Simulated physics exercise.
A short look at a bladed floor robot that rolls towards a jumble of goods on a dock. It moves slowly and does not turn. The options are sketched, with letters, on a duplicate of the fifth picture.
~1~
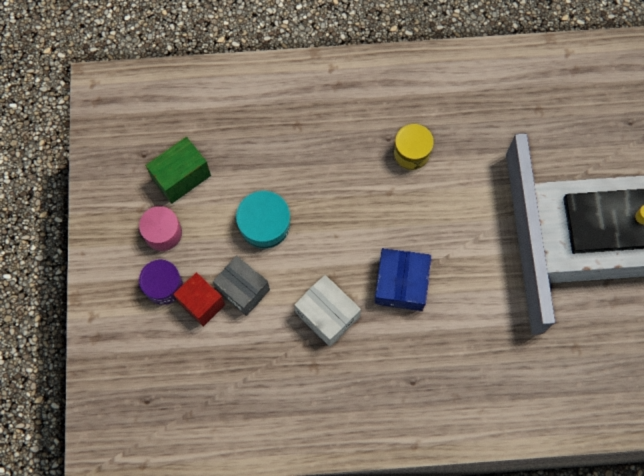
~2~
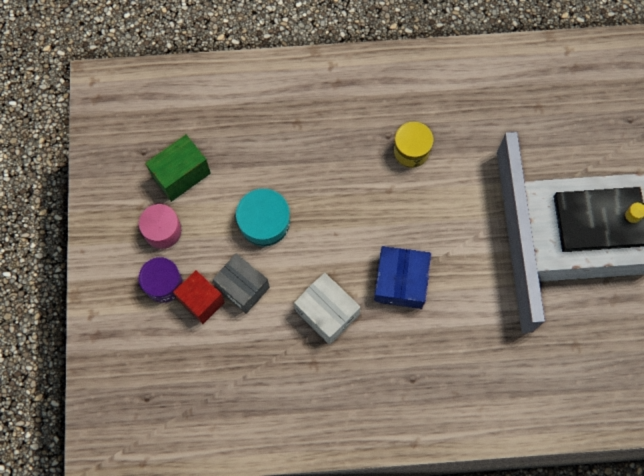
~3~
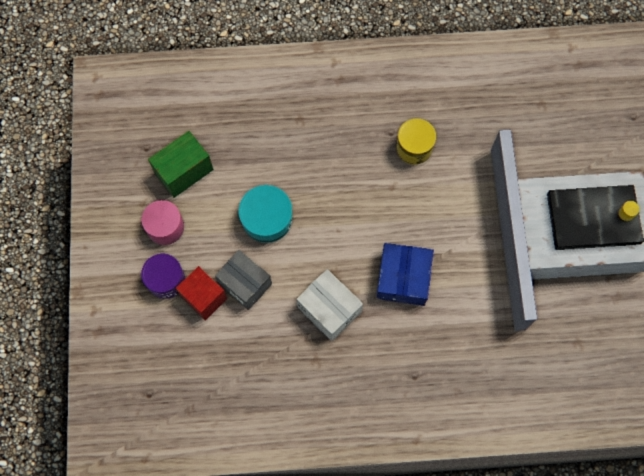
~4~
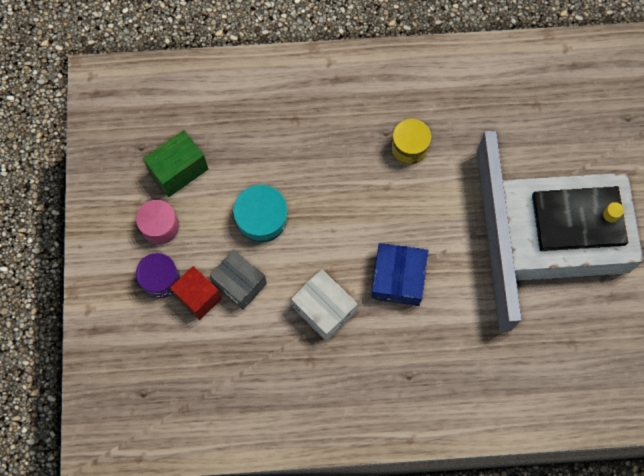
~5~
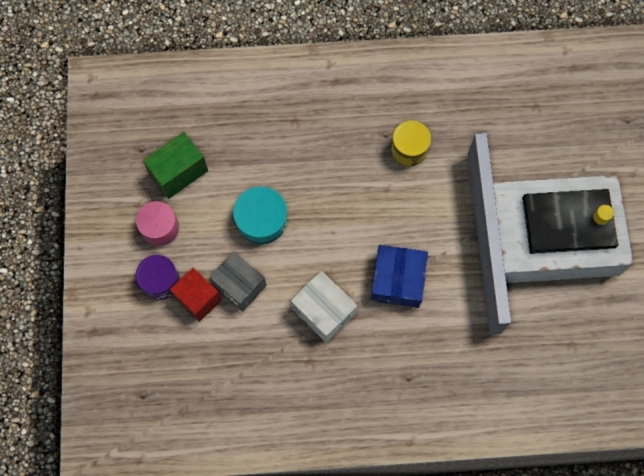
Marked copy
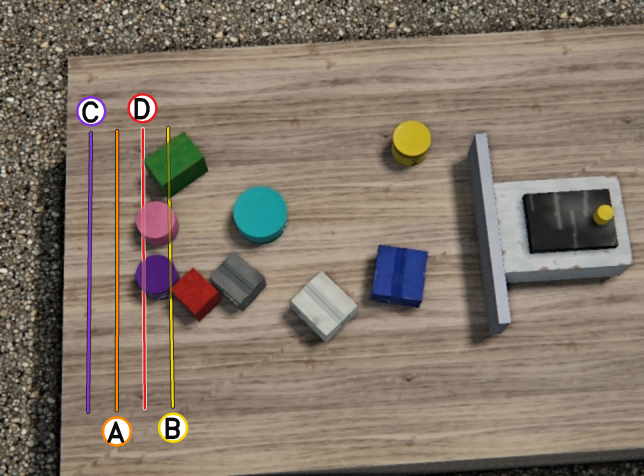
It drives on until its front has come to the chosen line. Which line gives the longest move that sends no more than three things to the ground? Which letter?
No fourth one falls up to D.
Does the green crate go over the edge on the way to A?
By then, no.
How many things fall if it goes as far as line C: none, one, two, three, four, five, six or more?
Six or more.
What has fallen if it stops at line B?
The purple pail.
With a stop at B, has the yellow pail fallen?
No.
On the copy, A at (117, 264); B at (170, 261); C at (90, 266); D at (144, 262).
On D. First, robot (438, 229); yellow pail (386, 135); white parcel (293, 316).
Then, robot (312, 236); purple pail (132, 279); red crate (161, 315).
Finally, robot (212, 243); purple pail over the edge; pink canister (68, 233); one fallen.
By contrast, A drops four; B is within the limit but short; C drops six.
